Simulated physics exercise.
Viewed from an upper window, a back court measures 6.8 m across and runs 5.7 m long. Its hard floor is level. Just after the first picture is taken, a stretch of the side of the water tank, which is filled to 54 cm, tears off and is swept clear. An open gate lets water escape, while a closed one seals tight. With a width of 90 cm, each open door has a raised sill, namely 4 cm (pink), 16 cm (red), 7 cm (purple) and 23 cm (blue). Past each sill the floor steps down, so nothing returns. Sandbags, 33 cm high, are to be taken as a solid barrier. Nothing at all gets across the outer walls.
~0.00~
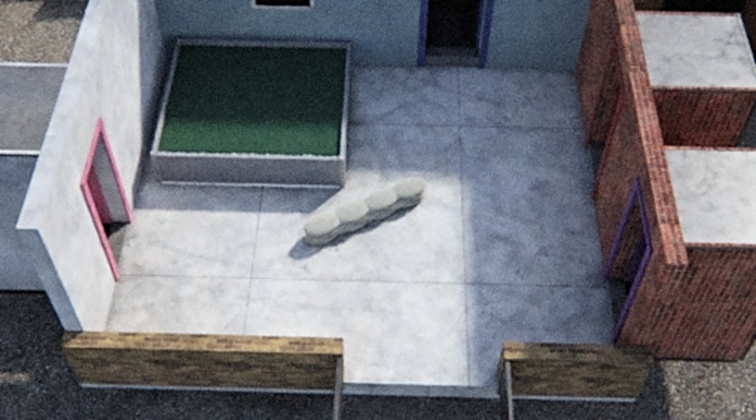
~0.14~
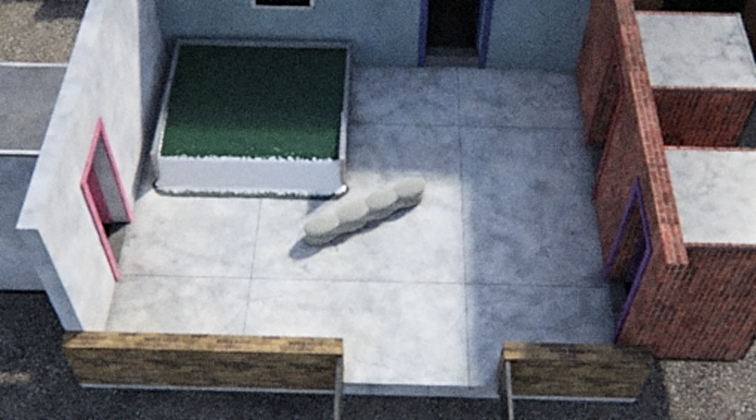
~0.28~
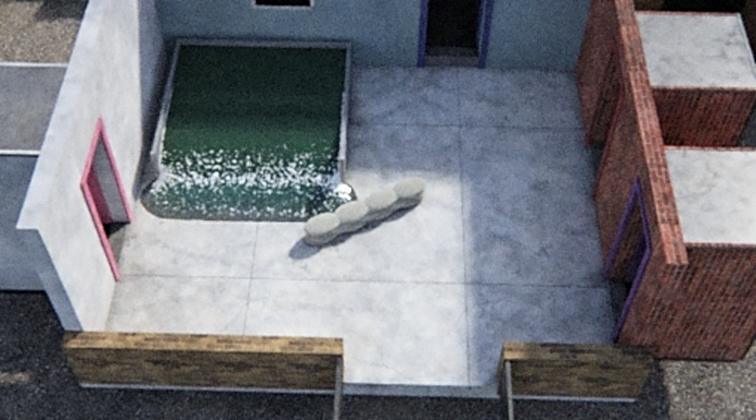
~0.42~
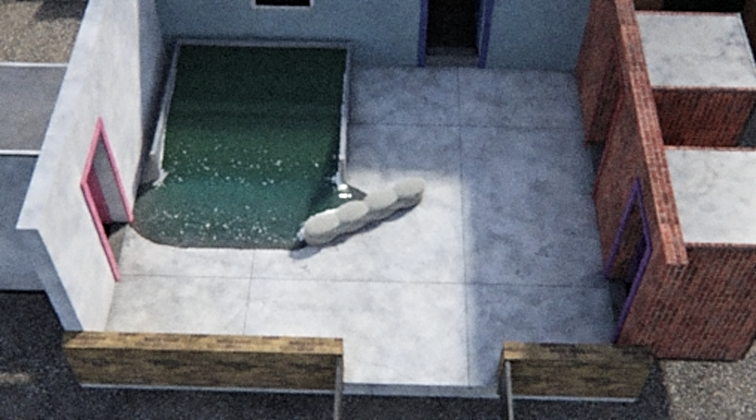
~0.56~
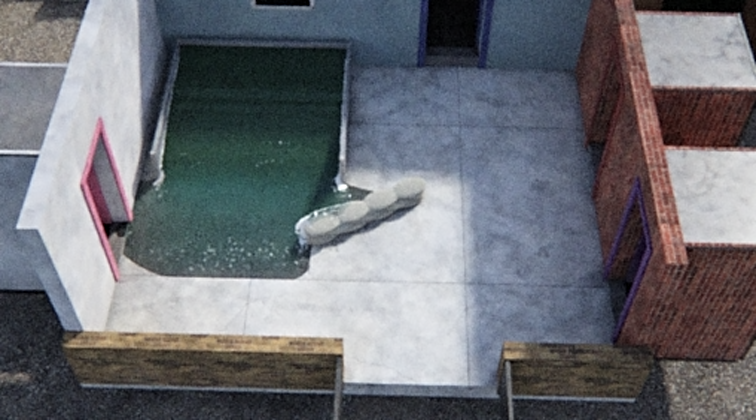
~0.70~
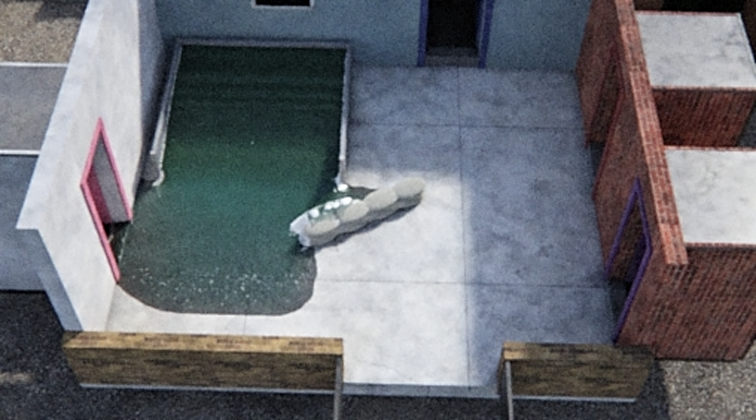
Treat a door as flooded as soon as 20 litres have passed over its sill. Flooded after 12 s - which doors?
Pink door: Yes. Red door: No. Purple door: Yes. Blue door: No.
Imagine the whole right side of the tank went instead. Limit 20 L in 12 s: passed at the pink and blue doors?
Compared with that limit, pink goes higher while blue falls short.
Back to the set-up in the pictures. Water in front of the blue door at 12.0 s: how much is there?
Around 10.0 cm there.
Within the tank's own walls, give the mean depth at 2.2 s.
Roughly 22 cm on average.
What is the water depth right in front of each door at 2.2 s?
Depth readings (cm): Pink = 12; red = 0; purple = 0; blue = 0.
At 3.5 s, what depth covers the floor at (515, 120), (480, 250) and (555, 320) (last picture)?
Spot one 2 cm, spot two 1 cm, spot three 2 cm.
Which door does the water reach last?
Red.
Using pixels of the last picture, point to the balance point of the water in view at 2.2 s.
At about (242, 207).
After 1.4 s water covers 30 % of the floor and is deepest (40 cm) near (236, 363); pink door 11 cm at the sill, 7 L in, red door not reached, purple door not reached, blue door not reached.
After 2.2 s water covers 40 % of the floor and is deepest (51 cm) near (107, 324); pink door 12 cm at the sill, 34 L in, red door not reached, purple door not reached, blue door not reached.
After 3.5 s water covers 70 % of the floor and is deepest (30 cm) near (99, 359); pink door 25 cm at the sill, 129 L in, red door not reached, purple door not reached, blue door 9 cm at the sill, 0 L in.
After 7.0 s water covers 95 % of the floor and is deepest (16 cm) near (160, 95); pink door 10 cm at the sill, 376 L in, red door 10 cm at the sill, 0 L in, purple door 13 cm at the sill, 71 L in, blue door 4 cm at the sill, 0 L in.
After 12.0 s water covers 95 % of the floor and is deepest (12 cm) near (366, 205); pink door 8 cm at the sill, 419 L in, red door 7 cm at the sill, 0 L in, purple door 5 cm at the sill, 98 L in, blue door 10 cm at the sill, 0 L in.
